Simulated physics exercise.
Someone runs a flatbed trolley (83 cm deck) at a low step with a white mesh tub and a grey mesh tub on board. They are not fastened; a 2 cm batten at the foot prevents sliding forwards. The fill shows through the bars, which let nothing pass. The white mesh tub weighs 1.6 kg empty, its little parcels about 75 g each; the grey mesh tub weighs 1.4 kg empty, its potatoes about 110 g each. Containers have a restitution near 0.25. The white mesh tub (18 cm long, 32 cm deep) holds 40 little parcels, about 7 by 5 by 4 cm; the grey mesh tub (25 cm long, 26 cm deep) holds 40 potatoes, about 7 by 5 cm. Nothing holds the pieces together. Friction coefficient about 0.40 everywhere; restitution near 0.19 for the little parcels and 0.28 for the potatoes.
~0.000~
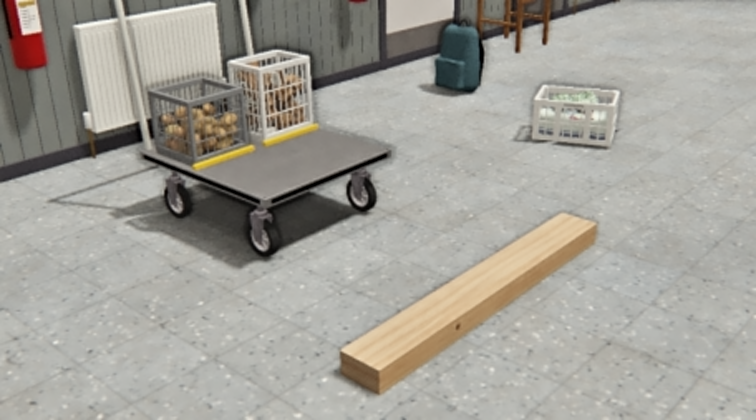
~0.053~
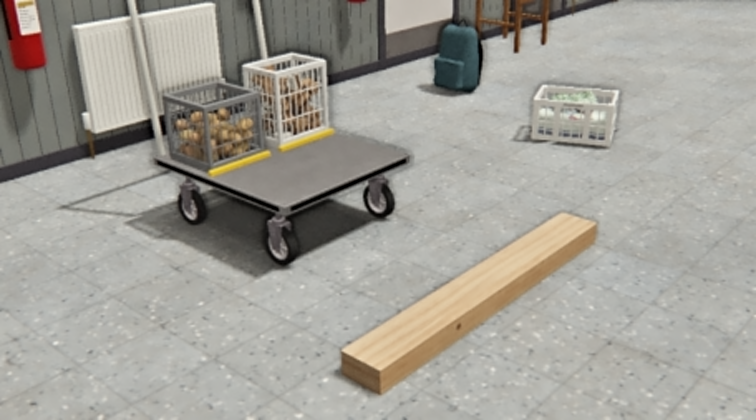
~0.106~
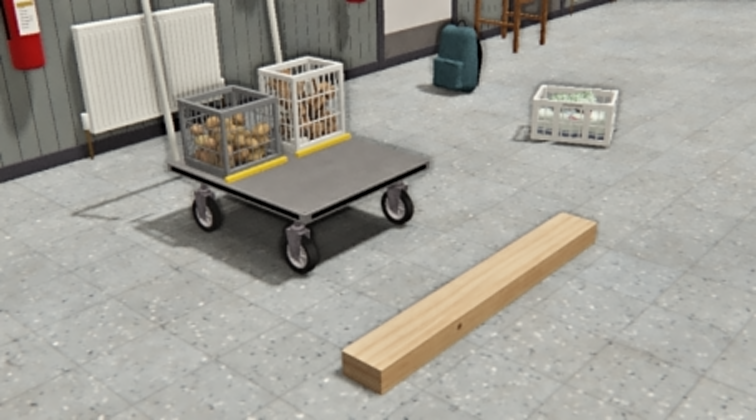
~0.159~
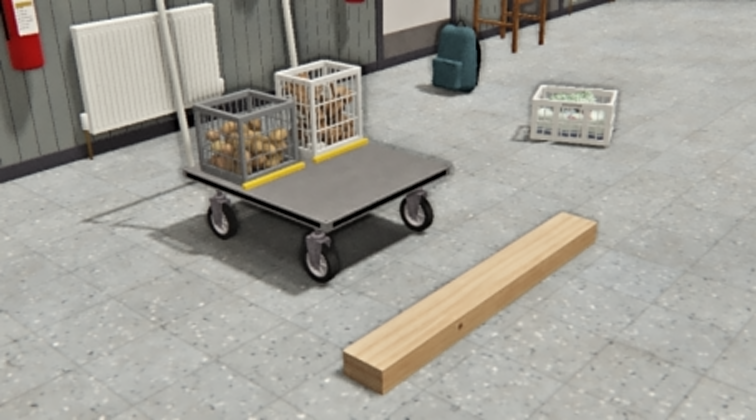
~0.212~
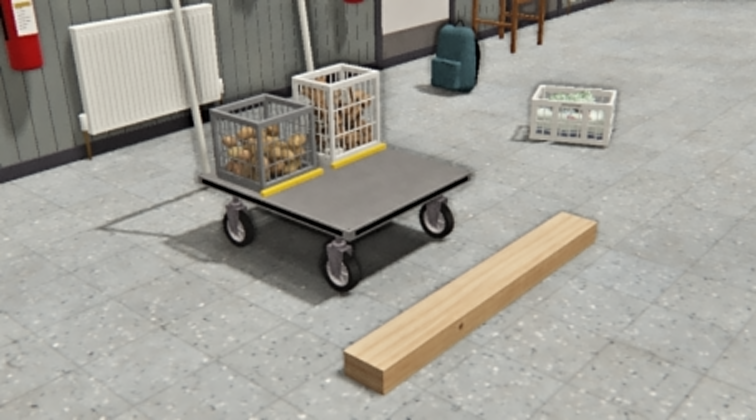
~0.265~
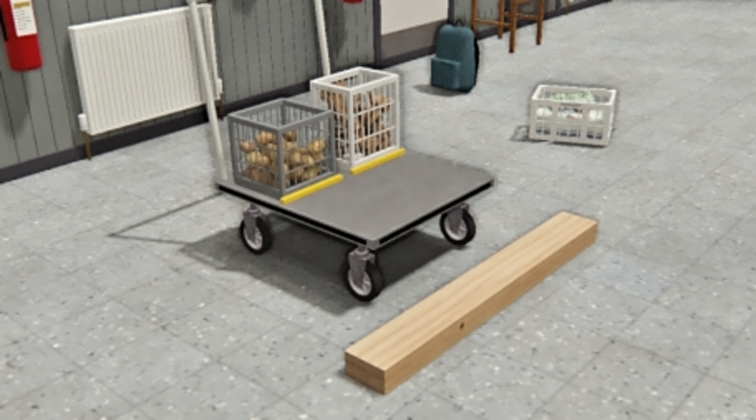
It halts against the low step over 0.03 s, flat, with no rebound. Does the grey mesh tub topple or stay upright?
The grey mesh tub remains standing.
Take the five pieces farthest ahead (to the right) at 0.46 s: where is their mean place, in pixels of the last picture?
At about (418, 115).
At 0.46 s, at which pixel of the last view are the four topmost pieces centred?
Around (403, 101).
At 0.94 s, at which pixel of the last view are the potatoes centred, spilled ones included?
At about (320, 171).
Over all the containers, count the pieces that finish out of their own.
Some 10 pieces.
After 0.34 s, the jolt starts.
After 0.46 s, the white mesh tub leans 30° with 0 of 40 out and the grey mesh tub leans 11° with 0 of 40 out.
After 0.64 s, the white mesh tub is down with 1 of 40 out and the grey mesh tub is upright with 0 of 40 out.
After 0.94 s, the white mesh tub is down with 8 of 40 out and the grey mesh tub is upright with 0 of 40 out.
When it is over (at 1.38 s), the white mesh tub is down with 10 of 40 out and the grey mesh tub is upright with 0 of 40 out. Greatest lean of the grey mesh tub, 11°.
